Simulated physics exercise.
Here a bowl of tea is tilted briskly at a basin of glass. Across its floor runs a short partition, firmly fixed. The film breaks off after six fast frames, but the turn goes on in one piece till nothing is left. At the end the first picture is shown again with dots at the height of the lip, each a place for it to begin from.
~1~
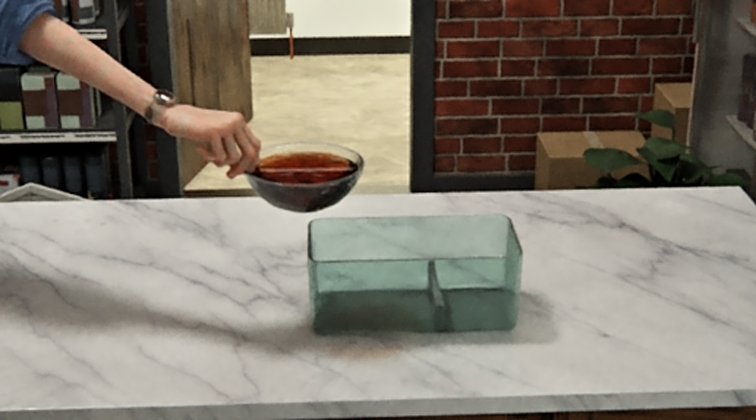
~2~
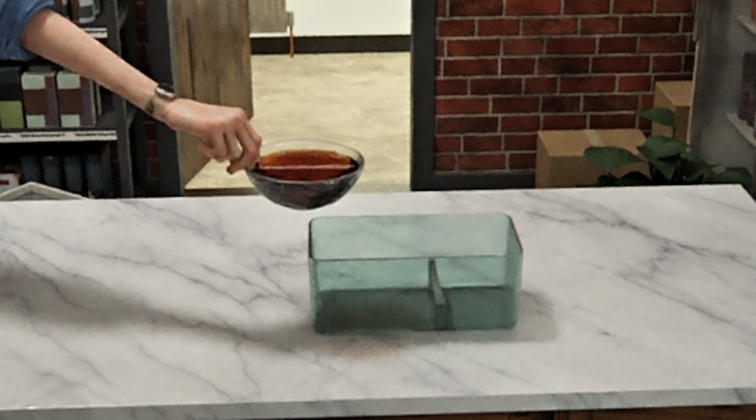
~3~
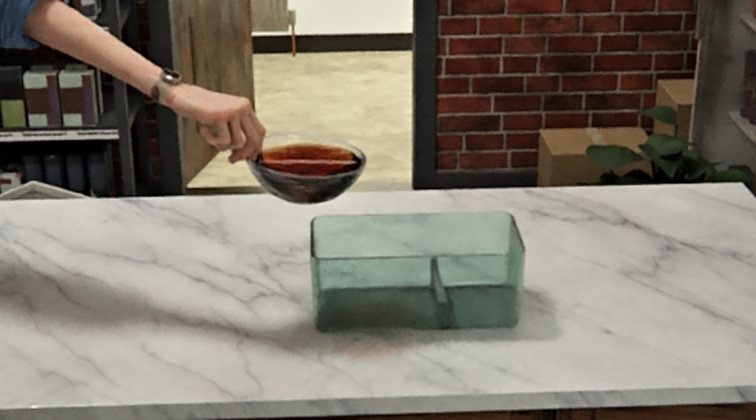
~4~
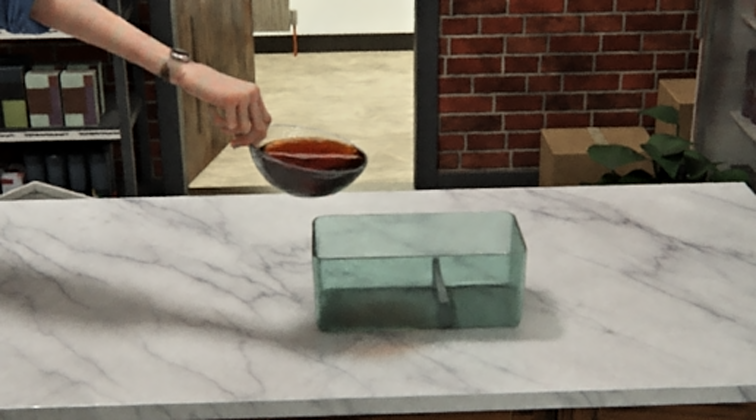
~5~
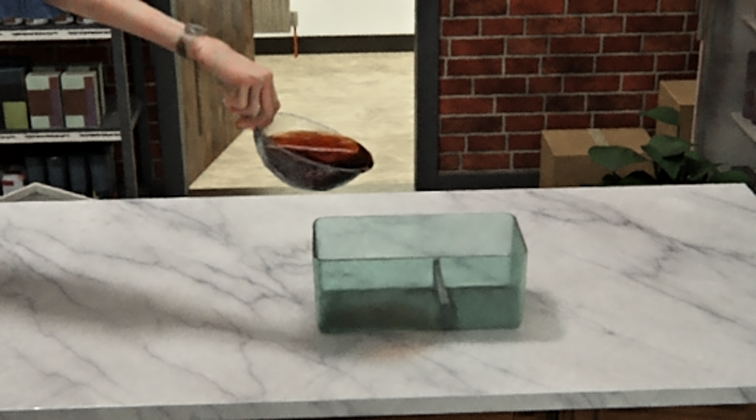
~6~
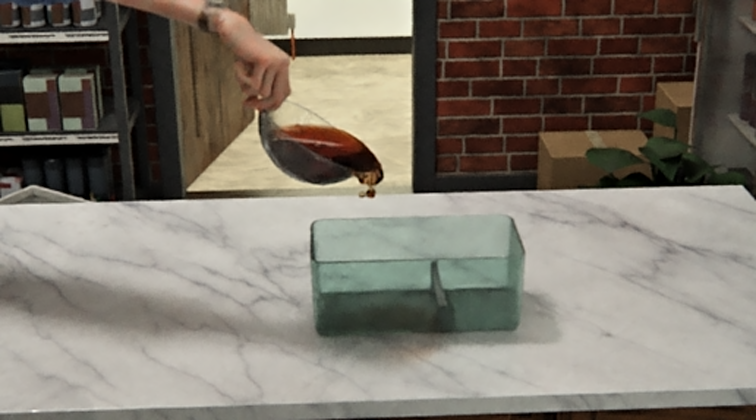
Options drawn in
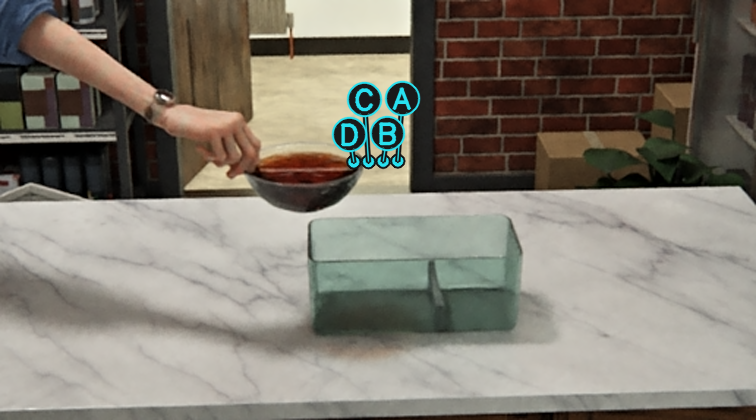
A hand tilts a glass bowl of dark tea rightward until liquid begins trickling over its lip.
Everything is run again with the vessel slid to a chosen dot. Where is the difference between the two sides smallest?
D works best here.
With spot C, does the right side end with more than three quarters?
No, it does not.
In cyan, A at (397, 161); B at (383, 161); C at (368, 161); D at (353, 161).
With A, about 28 % ends left of the wall and 70 % right of it.
With B, about 28 % ends left of the wall and 70 % right of it.
With C, about 33 % ends left of the wall and 66 % right of it.
With D, about 50 % ends left of the wall and 48 % right of it.
